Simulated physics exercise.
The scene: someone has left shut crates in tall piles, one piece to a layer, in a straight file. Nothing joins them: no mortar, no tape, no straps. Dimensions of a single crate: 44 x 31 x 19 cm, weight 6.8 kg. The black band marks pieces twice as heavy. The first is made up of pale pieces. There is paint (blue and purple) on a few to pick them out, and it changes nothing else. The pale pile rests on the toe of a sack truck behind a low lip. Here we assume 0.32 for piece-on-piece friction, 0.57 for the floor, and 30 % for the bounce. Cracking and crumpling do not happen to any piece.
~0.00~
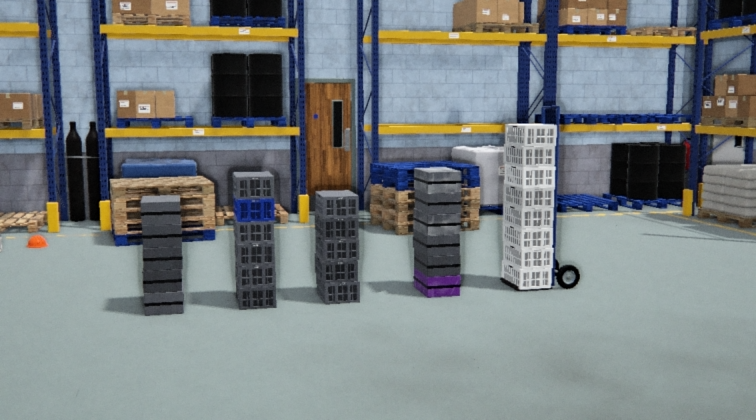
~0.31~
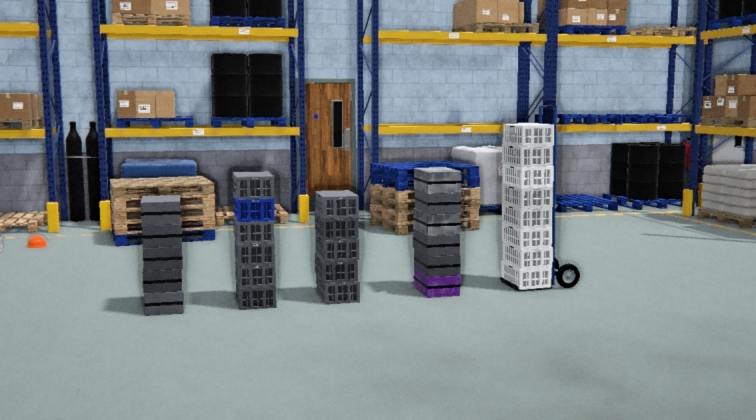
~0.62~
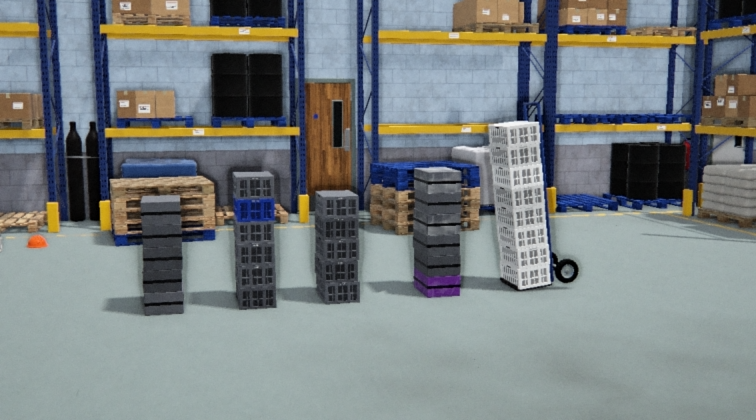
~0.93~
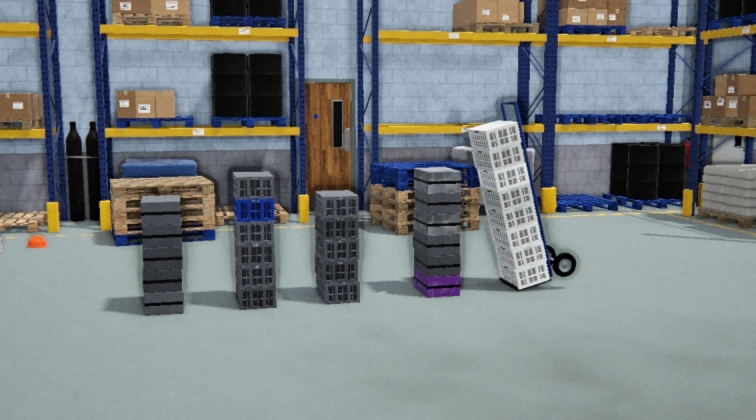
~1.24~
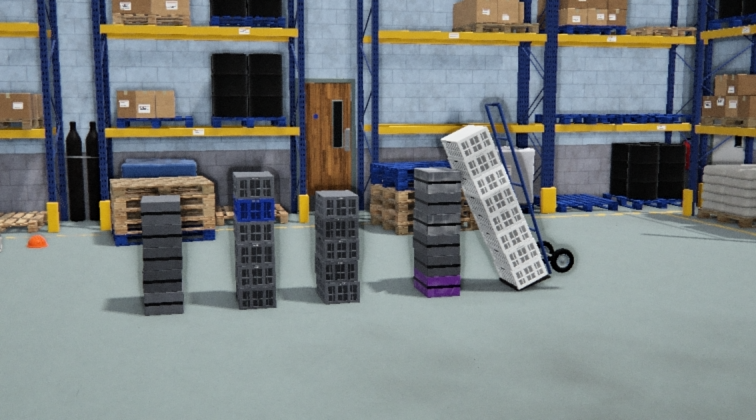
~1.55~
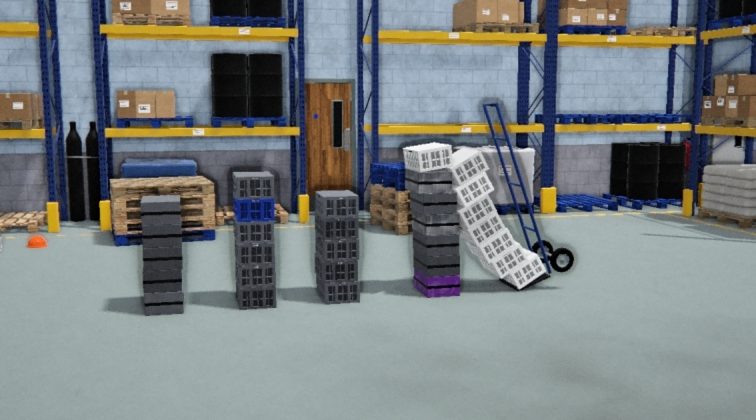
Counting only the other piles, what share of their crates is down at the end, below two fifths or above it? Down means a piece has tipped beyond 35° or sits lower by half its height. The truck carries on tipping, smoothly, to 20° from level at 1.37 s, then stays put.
The share is above two fifths.
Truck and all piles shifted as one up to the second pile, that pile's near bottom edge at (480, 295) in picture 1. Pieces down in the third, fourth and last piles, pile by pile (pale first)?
That would give third 4, fourth 5 and last 5.
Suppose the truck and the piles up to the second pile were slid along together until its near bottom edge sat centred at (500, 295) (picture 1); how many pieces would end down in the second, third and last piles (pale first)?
The tally would be second 5, then third 0, then last 0.
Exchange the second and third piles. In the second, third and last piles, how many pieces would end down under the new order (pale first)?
Down per pile: Second 3, third 0, last 0.
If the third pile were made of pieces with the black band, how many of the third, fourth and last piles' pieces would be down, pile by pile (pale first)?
Third 4, fourth 1, last 1.
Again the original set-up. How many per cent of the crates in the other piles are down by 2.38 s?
By then 0 %.
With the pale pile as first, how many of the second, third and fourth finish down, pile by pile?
For the second pile 5, for the third pile 4, for the fourth pile 5.
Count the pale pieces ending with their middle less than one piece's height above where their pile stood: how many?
The number you get is 2.
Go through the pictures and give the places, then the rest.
In the first frame (places mark the middle of the side facing us), truck frame (557, 144) 0° forward; purple crate (444, 287); blue crate (256, 210); the rest undisturbed.
The second frame shows truck frame (555, 143) 1° forward; blue crate (256, 210).
The third frame shows truck frame (541, 140) 7° forward, top of the pale pile leaning 7°; blue crate (256, 210); the rest undisturbed.
The fourth frame shows truck frame (523, 139) 14° forward, top of the pale pile leaning 14°; blue crate (256, 210); the rest undisturbed.
The fifth frame shows truck frame (509, 140) 19° forward, top of the pale pile leaning 25°; blue crate (256, 210); the rest undisturbed.
The sixth frame shows truck frame (508, 140) 20° forward, top of the pale pile leaning 8°; purple crate (444, 287); blue crate (256, 210); 2 disturbed, none down.
After 2.38 s, 8 of the pale pile down; none of the 22 other crates down, 6 disturbed; purple crate leaning 22°.
After 3.06 s, 8 of the pale pile down; 5 of the 22 other crates down; purple crate leaning 29°; blue crate shifted 15 cm.
After 4.84 s, 8 of the pale pile down; 17 of the 22 other crates down; purple crate leaning 29°; blue crate leaning 12°, 39 cm lower.
At rest (6.2 s), 8 of the pale pile down; 18 of the 22 other crates down; purple crate leaning 28°; blue crate 56 cm lower. That is 82 per cent. As the last picture would show them, middles, purple crate near (430, 275), blue crate near (20, 283).
